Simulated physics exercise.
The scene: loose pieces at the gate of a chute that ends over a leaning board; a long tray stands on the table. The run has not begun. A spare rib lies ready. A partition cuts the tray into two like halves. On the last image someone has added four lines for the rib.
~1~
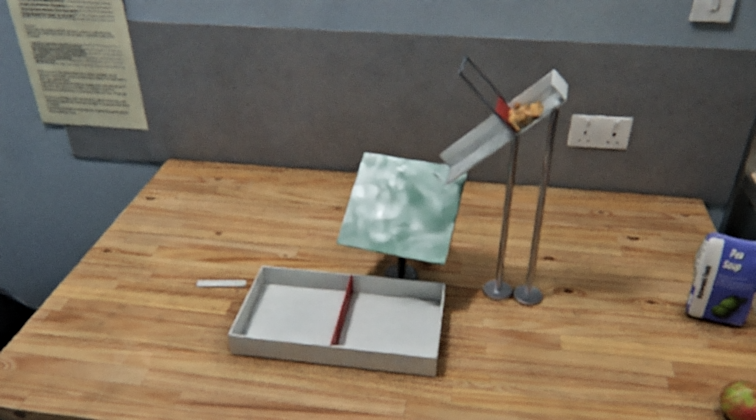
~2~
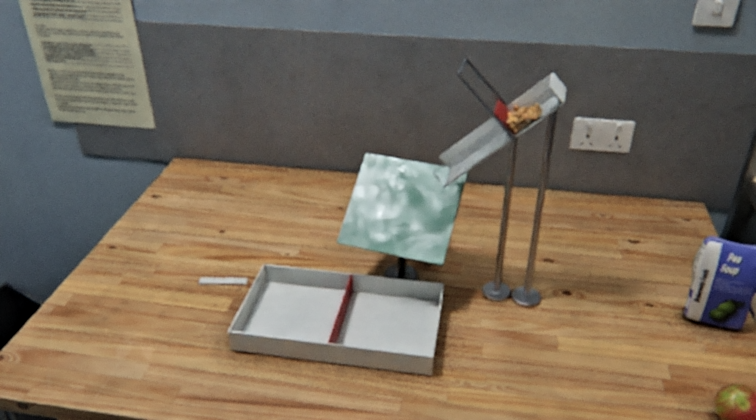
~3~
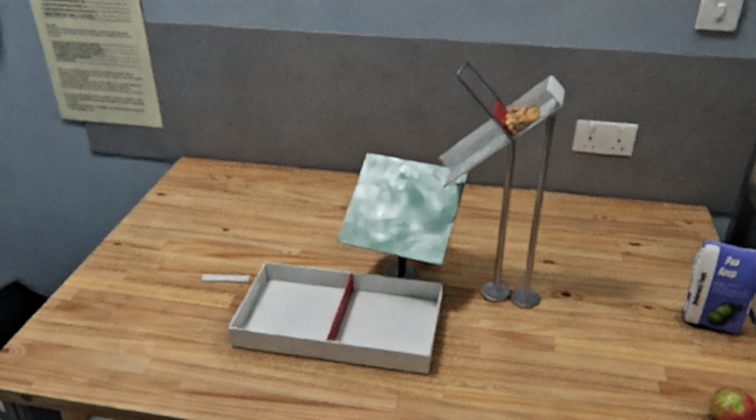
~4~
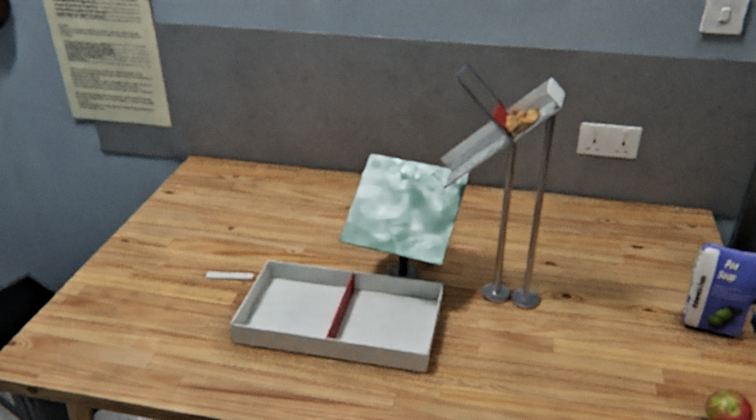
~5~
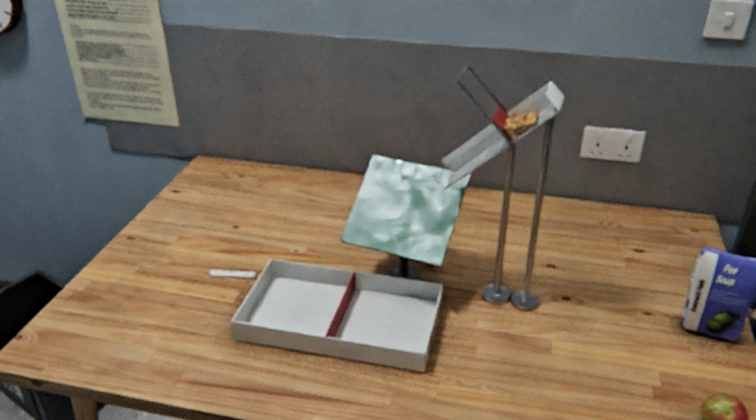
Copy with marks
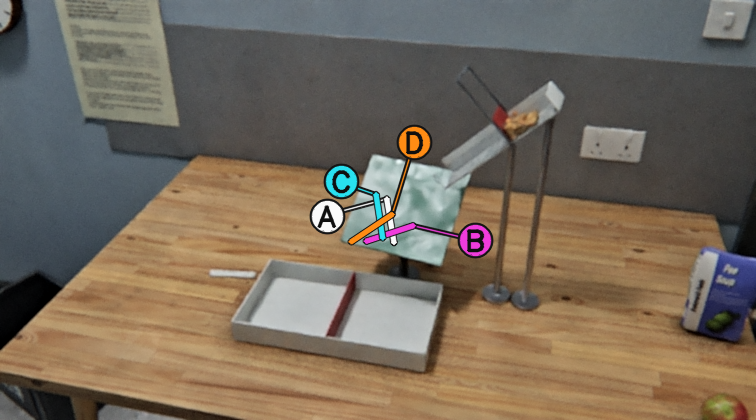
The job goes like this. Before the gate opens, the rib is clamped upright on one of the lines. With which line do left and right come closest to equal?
Line D.
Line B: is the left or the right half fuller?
The left half.
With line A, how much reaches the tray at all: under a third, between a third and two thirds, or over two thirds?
Over two thirds.
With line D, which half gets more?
More lands on the left.
On the marked copy, line A from (386, 198) to (394, 242); line B from (413, 225) to (366, 241); line C from (376, 194) to (382, 237); line D from (392, 214) to (351, 241).
For line A, of what is caught, a small part in the left half, nearly all in the right.
For line B, of what is caught, most in the left half, a small part in the right.
For line C, of what is caught, a small part in the left half, most in the right.
For line D, of what is caught, about two thirds in the left half, about a third in the right.
